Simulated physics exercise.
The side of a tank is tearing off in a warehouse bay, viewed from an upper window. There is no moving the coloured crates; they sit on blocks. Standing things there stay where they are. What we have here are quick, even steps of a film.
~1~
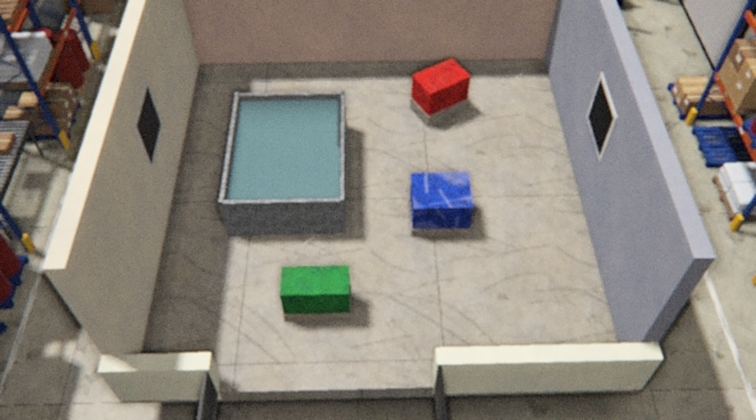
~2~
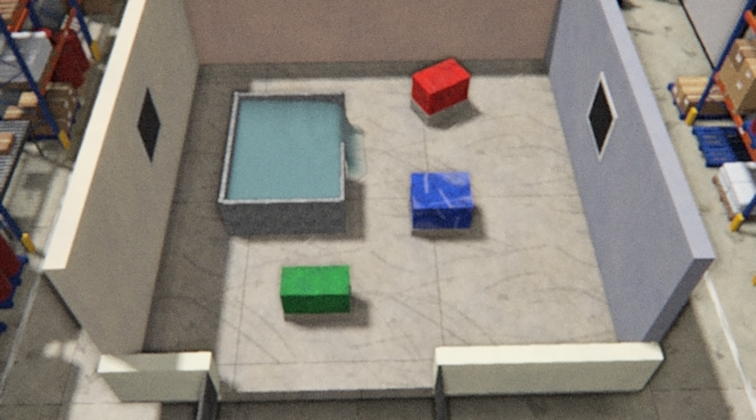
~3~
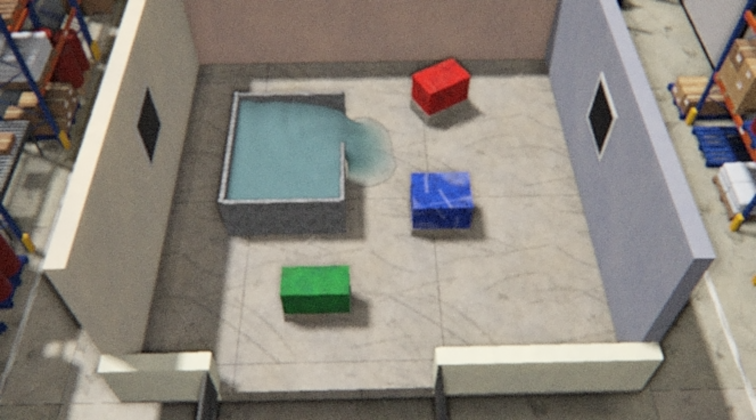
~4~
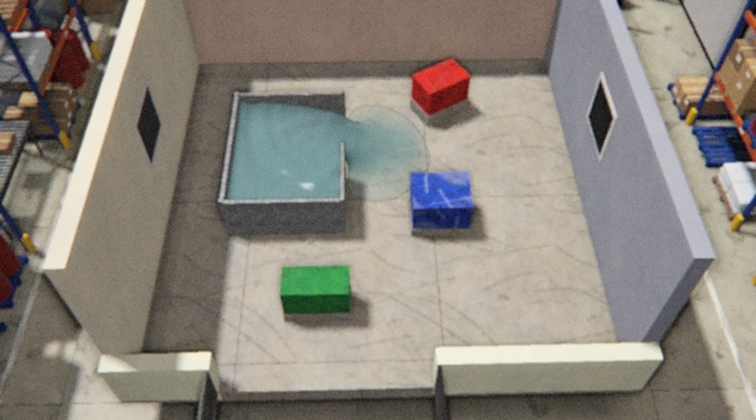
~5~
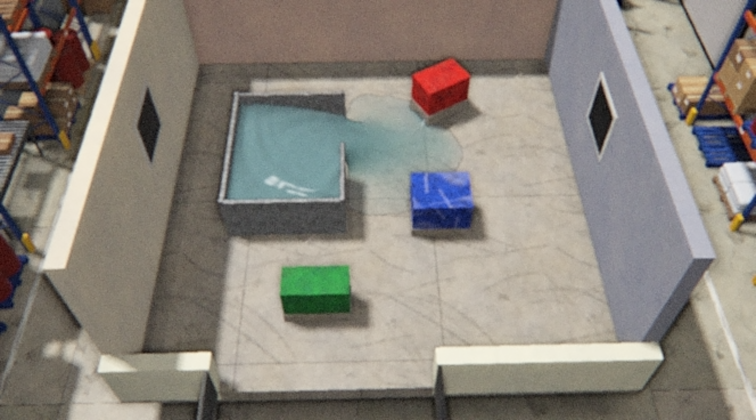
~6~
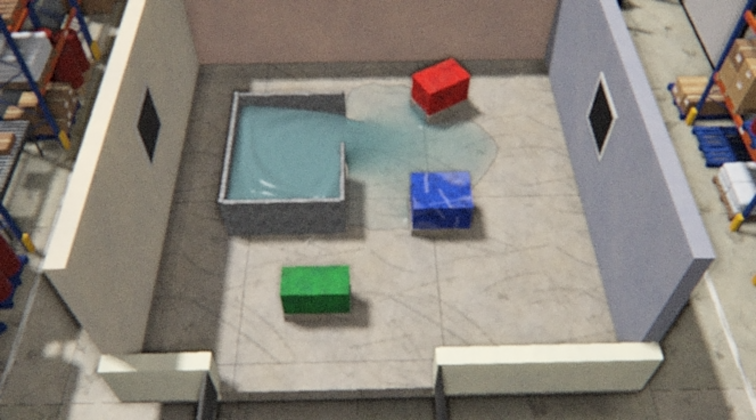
Water pours from a gap in the right side of a grey-walled tank in a walled warehouse bay, seen from high above by a still camera. The tank stands at left, with a green crate below it, a blue crate right of centre and a red crate behind. The pale sheet fans rightward across the concrete, passing between the motionless red and blue crates.
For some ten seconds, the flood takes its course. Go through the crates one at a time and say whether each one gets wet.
My prediction: Blue crate: High enough; red crate: Too low; green crate: High enough.
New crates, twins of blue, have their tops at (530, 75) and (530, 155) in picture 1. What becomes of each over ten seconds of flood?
One after the other: Is flooded, is flooded.
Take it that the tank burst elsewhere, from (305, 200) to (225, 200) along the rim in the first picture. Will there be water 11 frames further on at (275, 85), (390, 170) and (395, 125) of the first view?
Point one: Not reached. Point two: Not reached. Point three: Not reached.
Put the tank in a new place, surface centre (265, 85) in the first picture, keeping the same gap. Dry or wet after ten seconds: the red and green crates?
Red flooded, green untouched.
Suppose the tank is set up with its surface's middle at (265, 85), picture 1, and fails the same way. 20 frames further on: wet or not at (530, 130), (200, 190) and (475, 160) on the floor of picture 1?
The first spot is inundated, the second not reached, and the third inundated.
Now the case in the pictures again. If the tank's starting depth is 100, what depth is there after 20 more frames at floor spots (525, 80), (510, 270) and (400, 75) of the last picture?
Taking the places in turn, I get roughly 25, 2 and 12 percent.
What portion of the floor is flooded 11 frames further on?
Near 35 in a hundred.
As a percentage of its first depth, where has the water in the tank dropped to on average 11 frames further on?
Estimate: Close to 52 %.
A moment on, water covers 25 % of the floor; the blue crate water round its plinth, the red crate water round its plinth, the green crate not reached.
Next, water covers 35 % of the floor; the blue crate water round its plinth, the red crate water round its plinth, the green crate water round its plinth.
Then, water covers 50 % of the floor; the blue crate water round its plinth, the red crate water round its plinth, the green crate water round its plinth.
Later, water covers 80 % of the floor; the blue crate water round its plinth, the red crate water round its plinth, the green crate water round its plinth.
In the end, water covers 100 % of the floor; the blue crate stayed above the water, the red crate was topped, the green crate stayed above the water.
